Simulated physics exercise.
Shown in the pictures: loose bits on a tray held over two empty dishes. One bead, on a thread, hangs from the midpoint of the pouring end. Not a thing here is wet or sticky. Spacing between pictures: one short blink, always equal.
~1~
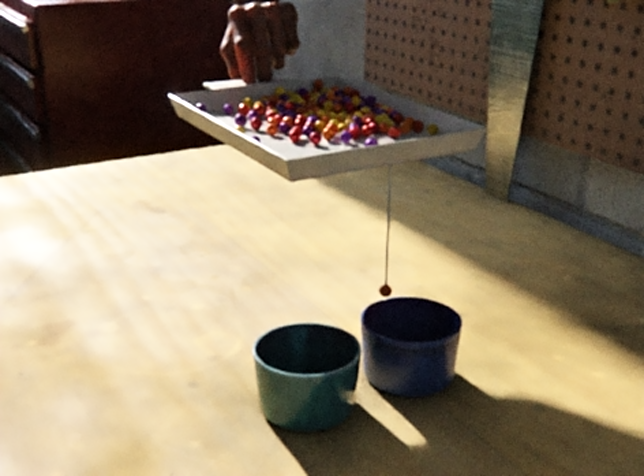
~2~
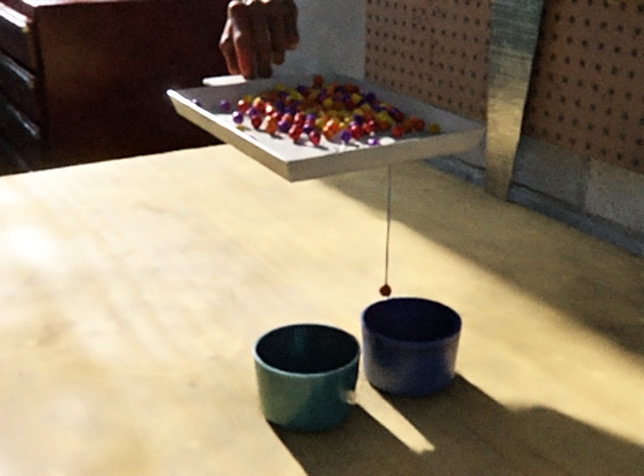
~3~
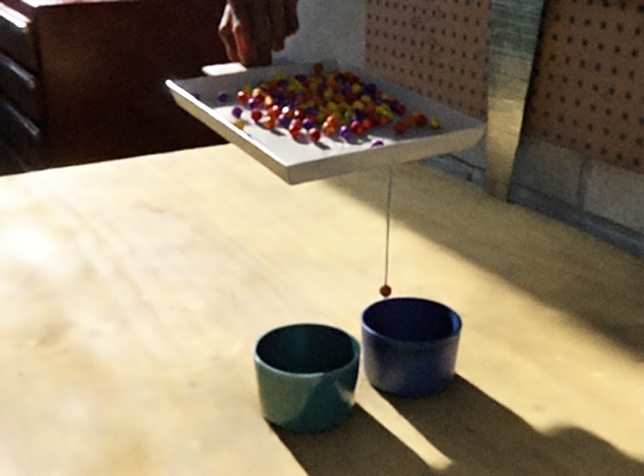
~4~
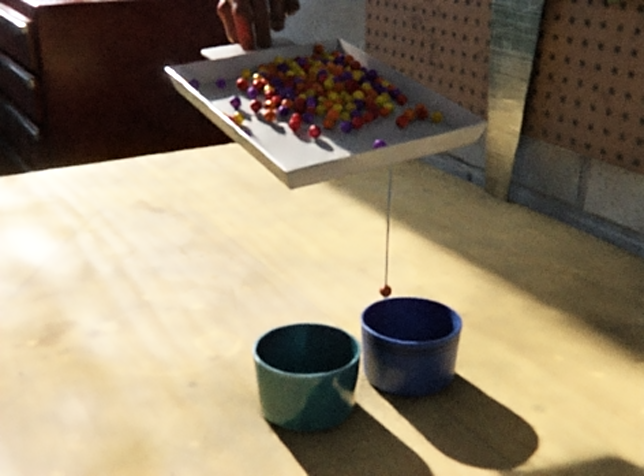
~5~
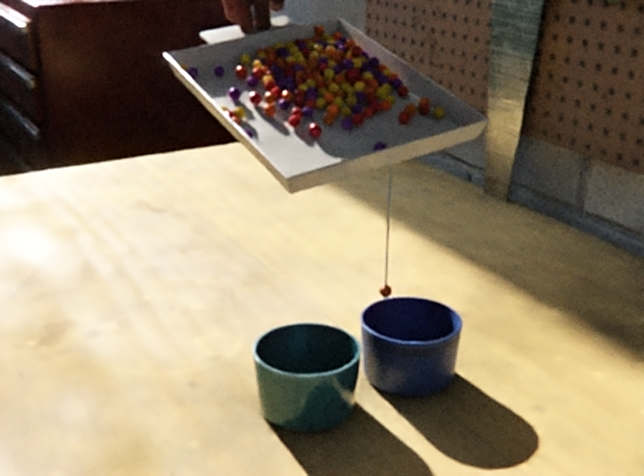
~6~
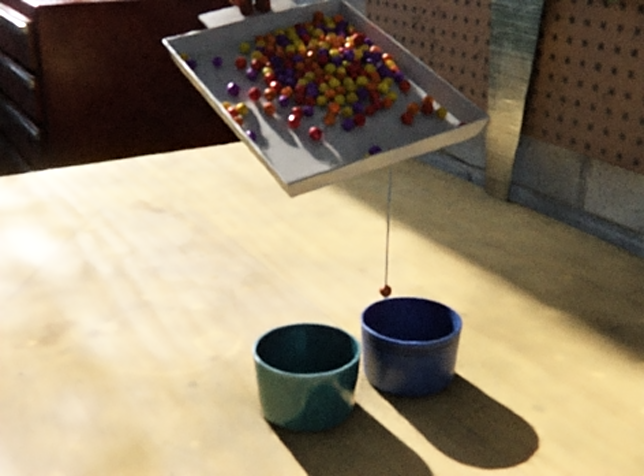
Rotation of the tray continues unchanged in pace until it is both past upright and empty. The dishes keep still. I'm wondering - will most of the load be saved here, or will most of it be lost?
Catch exceeds half.
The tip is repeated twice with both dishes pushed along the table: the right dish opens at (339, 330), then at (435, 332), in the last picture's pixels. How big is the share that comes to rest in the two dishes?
In order, 40 % and 60 %.
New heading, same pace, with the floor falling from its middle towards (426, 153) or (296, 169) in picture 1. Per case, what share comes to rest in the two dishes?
10 % then 70 %, roughly.
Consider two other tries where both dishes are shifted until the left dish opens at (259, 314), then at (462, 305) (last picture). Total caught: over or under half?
Taking them in turn, it's short of half and then short of half.
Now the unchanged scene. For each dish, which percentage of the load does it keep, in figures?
The left dish ends up with around 60 percent of the load, the right dish with around 0 percent.
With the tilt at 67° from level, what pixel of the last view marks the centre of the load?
Mark it at roughly (314, 293) in the final frame.
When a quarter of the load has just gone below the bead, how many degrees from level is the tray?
It's turned some 60 degrees by then.
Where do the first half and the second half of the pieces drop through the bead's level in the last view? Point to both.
Close to (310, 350), then close to (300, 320).
Just after the last frame, tray tipped steeply; roughly a third on the tray; roughly a quarter in the left dish; just a few in the right dish; roughly a quarter outside both; roughly a quarter in the air.
A moment on, tray tipped past a quarter turn; roughly two thirds in the left dish; just a few in the right dish; roughly a third outside both; just a few in the air.
Further on, tray tipped past a quarter turn; roughly two thirds in the left dish; just a few in the right dish; roughly a third outside both.
When it is over, tray tipped past a quarter turn; roughly two thirds in the left dish; just a few in the right dish; roughly a third outside both.
